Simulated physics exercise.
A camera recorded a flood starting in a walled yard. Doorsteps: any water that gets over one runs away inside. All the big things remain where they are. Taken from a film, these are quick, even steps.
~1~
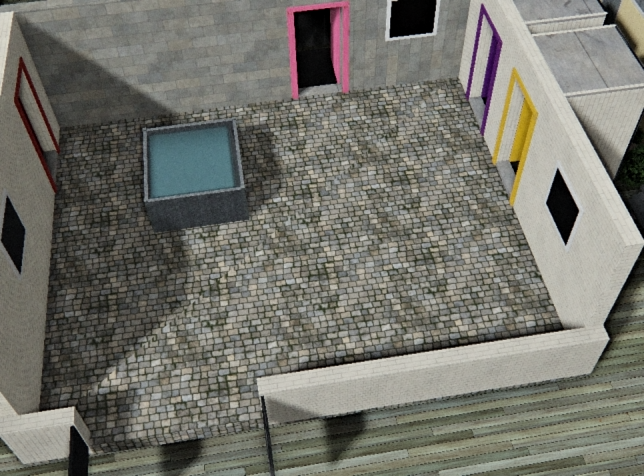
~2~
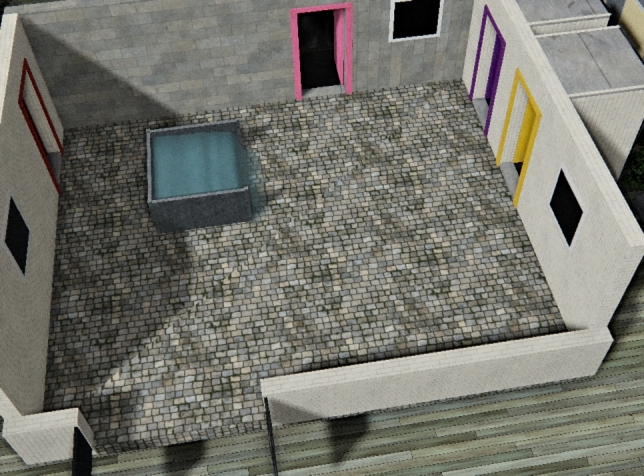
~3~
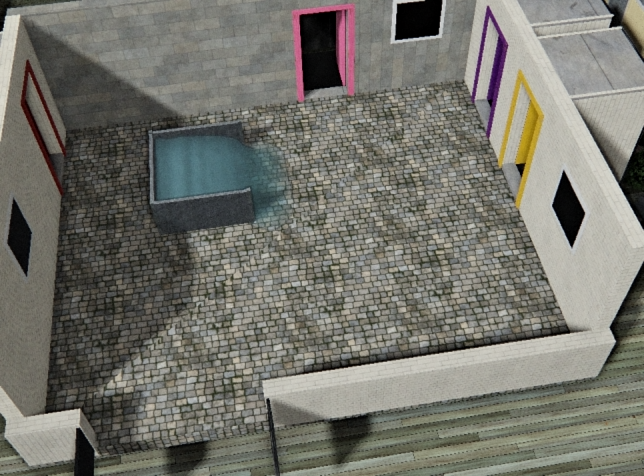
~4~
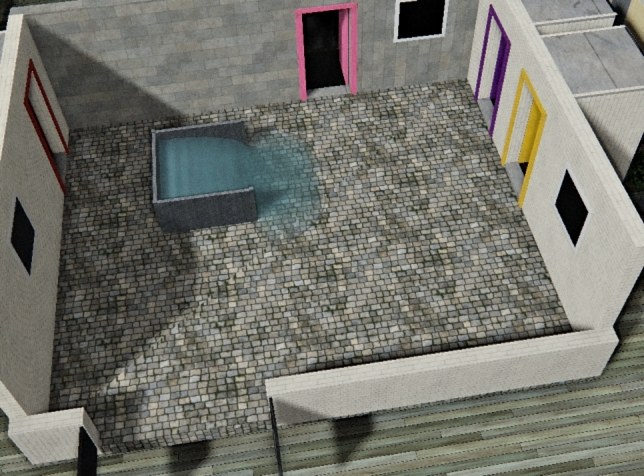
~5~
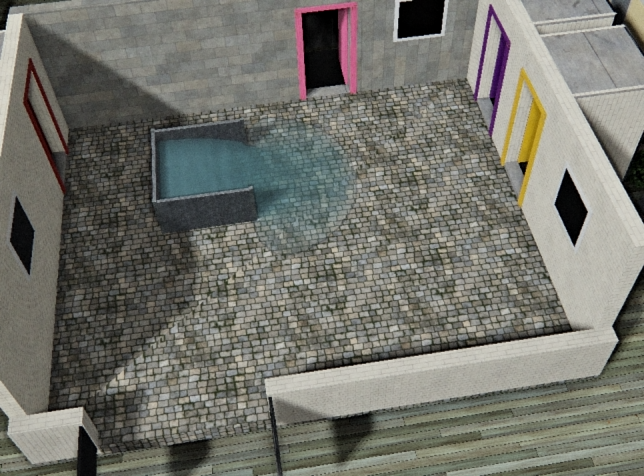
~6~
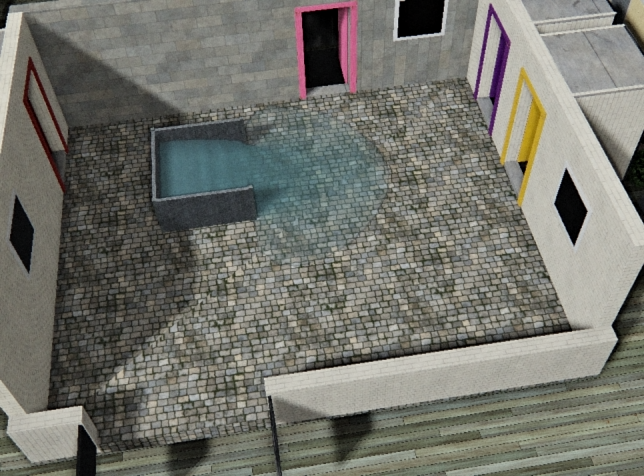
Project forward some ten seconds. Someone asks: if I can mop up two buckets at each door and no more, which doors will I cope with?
The purple door passes two buckets of inflow; the pink door passes two buckets of inflow; the yellow door passes two buckets of inflow; the red door stays within two buckets of inflow.
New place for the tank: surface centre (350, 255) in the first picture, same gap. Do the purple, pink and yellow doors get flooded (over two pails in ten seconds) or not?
Lab note - purple door: Short of the limit; pink door: Short of the limit; yellow door: Above the limit.
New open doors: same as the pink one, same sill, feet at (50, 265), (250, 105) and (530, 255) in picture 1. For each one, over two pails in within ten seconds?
In order: Falls short, falls short, exceeds it.
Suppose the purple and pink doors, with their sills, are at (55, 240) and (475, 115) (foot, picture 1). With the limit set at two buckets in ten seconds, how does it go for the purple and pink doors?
Purple door: Falls short; pink door: Exceeds the limit.
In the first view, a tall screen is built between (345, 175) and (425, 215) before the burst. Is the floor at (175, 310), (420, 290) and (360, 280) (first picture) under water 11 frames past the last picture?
Taking the three spots in turn, they are unwetted, inundated and inundated.
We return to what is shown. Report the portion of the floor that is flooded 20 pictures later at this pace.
Around 50 percent, give or take.
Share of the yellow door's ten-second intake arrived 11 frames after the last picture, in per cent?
I'd put it at 40 percent.
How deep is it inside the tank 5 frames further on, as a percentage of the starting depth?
Near 38 in a hundred.
A moment on, water covers 35 % of the floor; the purple door not reached, the pink door wet at the sill, nothing in, the yellow door wet at the sill, nothing in, the red door not reached.
Next, water covers 45 % of the floor; the purple door over two buckets in, the pink door under two buckets in, the yellow door over two buckets in, the red door not reached.
Then, water covers 50 % of the floor; the purple door far over two buckets in, the pink door over two buckets in, the yellow door over two buckets in, the red door not reached.
Later, water covers 50 % of the floor; the purple door far over two buckets in, the pink door over two buckets in, the yellow door far over two buckets in, the red door not reached.
In the end, water covers 80 % of the floor; the purple door far over two buckets in, the pink door over two buckets in, the yellow door far over two buckets in, the red door not reached.
